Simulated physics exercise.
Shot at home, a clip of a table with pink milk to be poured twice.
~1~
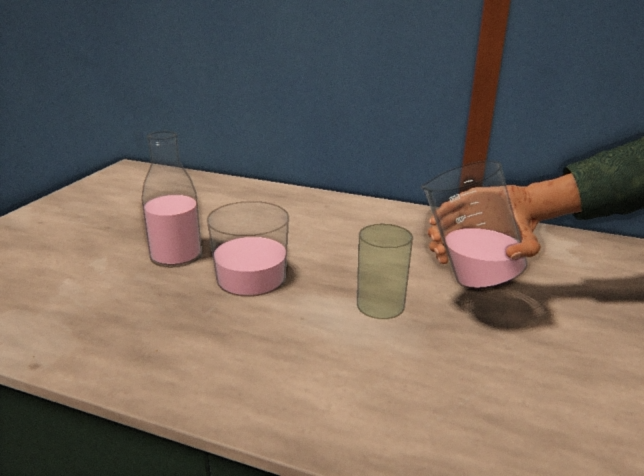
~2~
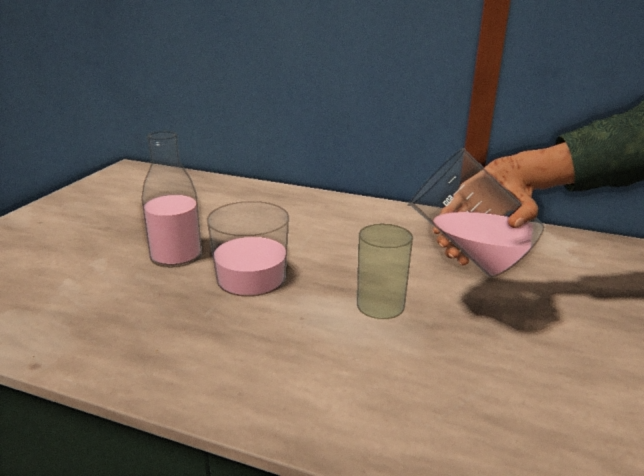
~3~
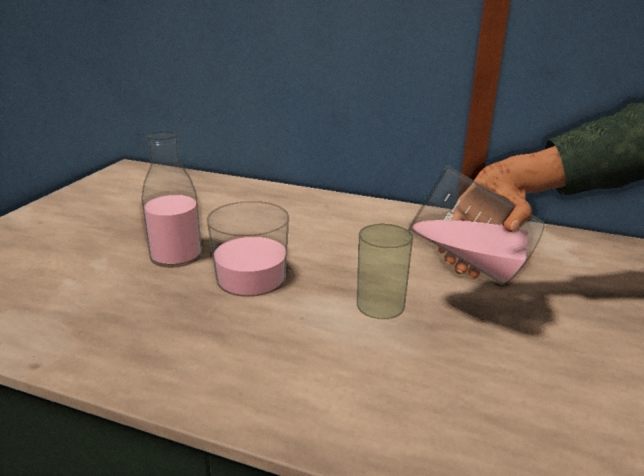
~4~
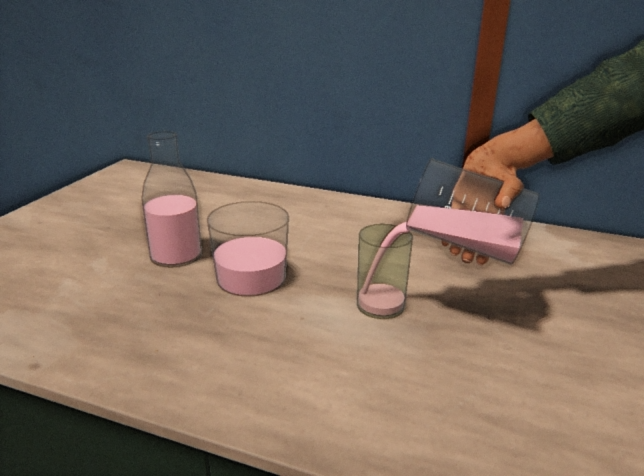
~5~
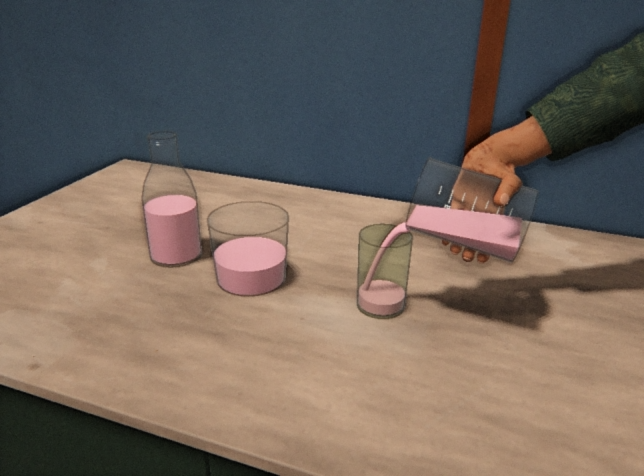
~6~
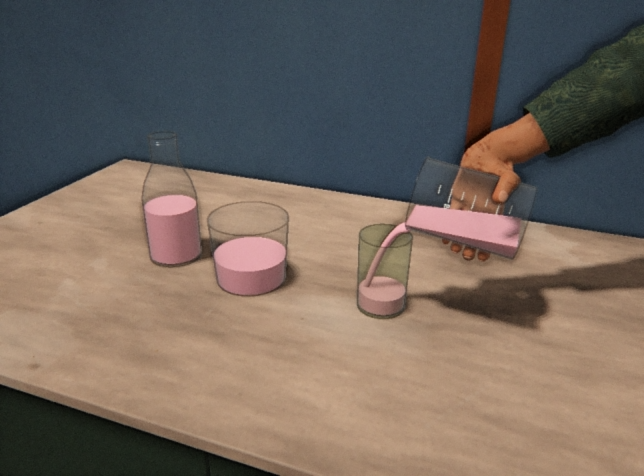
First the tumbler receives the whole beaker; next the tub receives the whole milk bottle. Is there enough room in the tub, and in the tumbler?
Room check - the tub: Yes, enough room; the tumbler: Yes, enough room.
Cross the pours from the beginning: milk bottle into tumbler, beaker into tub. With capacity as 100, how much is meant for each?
The first sits near 110 per cent of capacity and the second near 60 per cent.
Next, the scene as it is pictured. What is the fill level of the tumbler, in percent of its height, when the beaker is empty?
About 65%.
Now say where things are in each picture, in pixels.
The first frame shows the hand lifts the beaker; beaker (477, 223) tipped 25° with all of its load; milk bottle (169, 196) about half full; tumbler (383, 269) empty; tub (250, 248) about a third full.
In the second frame, the beaker is brought over; beaker (475, 212) tipped 50° with all of its load; tumbler (383, 269) empty.
In the third frame, the beaker is brought over; beaker (473, 224) tipped 65° with all of its load; tumbler (383, 269) empty.
In the fourth frame, a stream runs into the tumbler; beaker (470, 211) tipped 80° with nearly all of its load; tumbler nearly empty, surface at (381, 296).
In the fifth frame, a stream runs into the tumbler; beaker (469, 209) tipped 80° with about three quarters of its load; tub (250, 248) about a third full.
In the sixth frame, a stream runs into the tumbler; beaker (468, 208) tipped 80° with about two thirds of its load; milk bottle about half full, surface at (170, 205); tumbler about a quarter full, surface at (382, 289); tub about a third full, surface at (250, 254).
Soon after, the tumbler is about half full.
Later, the tumbler is about two thirds full.
In the end, the tub is about three quarters full; the tumbler is about two thirds full.
